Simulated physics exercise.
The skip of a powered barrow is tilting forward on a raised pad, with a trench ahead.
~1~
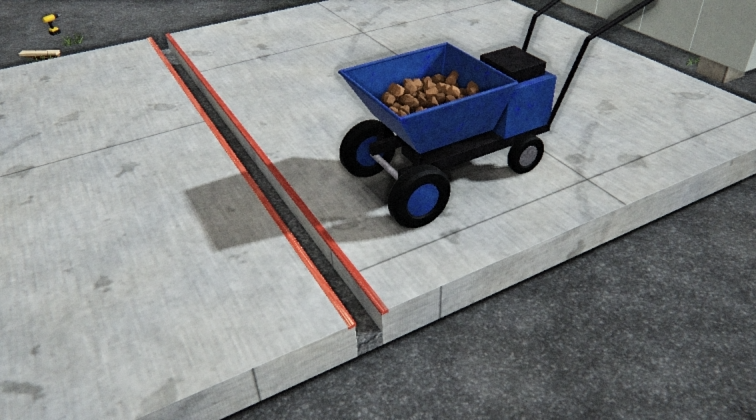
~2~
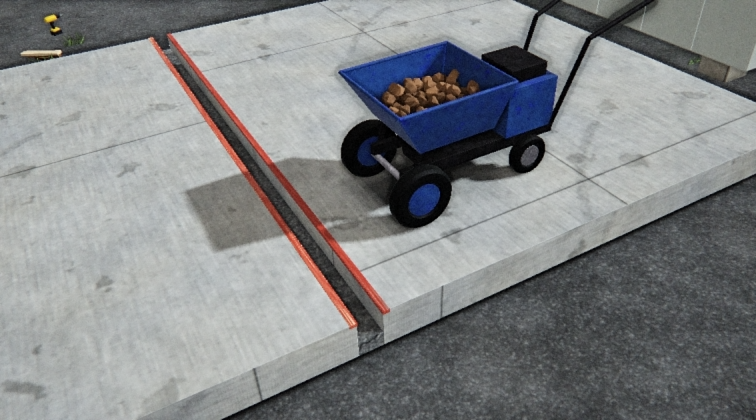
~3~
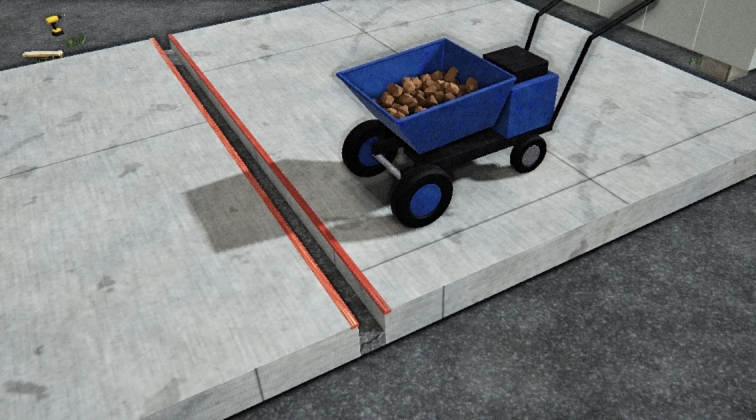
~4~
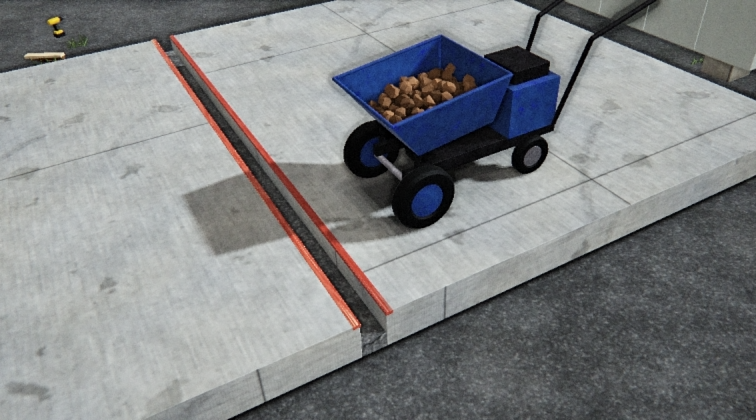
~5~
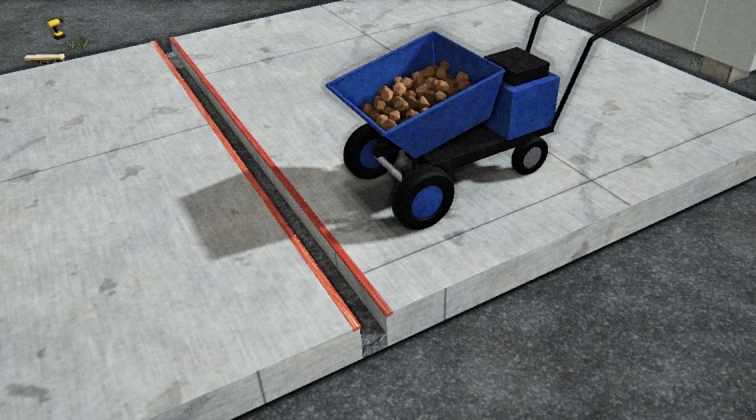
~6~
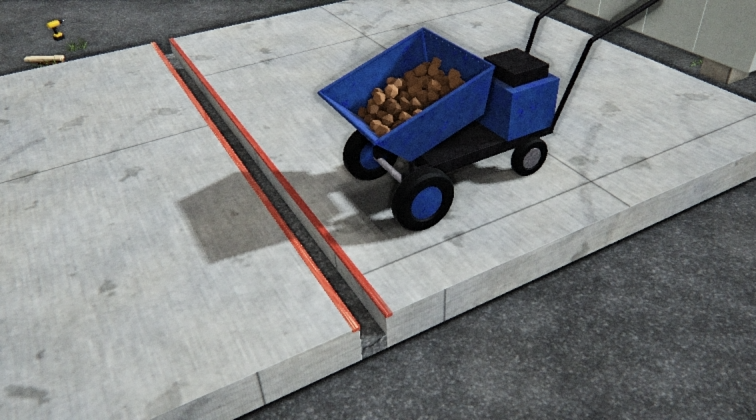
The clip opens on a blue powered barrow holding a level skip of brown clods on a raised concrete pad, with a narrow, red-edged trench to its left. The skip then begins tilting forward, slightly at first and then clearly, its lip dipping leftward while the wheels stay put.
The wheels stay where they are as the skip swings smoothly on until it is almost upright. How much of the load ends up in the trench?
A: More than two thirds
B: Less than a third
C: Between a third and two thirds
(C) Between a third and two thirds.
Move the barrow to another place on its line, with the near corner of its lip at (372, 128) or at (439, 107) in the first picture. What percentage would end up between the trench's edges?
Okay, so the first one ends at 10 % and the second at 40 %.
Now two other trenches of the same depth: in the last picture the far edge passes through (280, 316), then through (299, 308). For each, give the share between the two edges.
100 % and 100 %, give or take.
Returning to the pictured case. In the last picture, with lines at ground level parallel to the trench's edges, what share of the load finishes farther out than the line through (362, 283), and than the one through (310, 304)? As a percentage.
I'd say some 100 in a hundred, and after that 20 in a hundred.
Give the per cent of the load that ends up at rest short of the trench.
My estimate is close to 5 in a hundred.
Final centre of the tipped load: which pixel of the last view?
The centre comes to rest near (301, 232).
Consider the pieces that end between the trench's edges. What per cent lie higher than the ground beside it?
Around 30 per cent.
Just after the last frame, skip tipped steeply; every one in the skip.
A moment on, skip tipped steeply; almost all in the skip; just a few in or heaped over the trench; just a few beyond it; just a few falling.
Further on, skip tipped right over; roughly a third in the skip; roughly a quarter in or heaped over the trench; roughly a third beyond it.
When it is over, skip tipped right over; just a few short of the trench; roughly half in or heaped over the trench; roughly half beyond it.
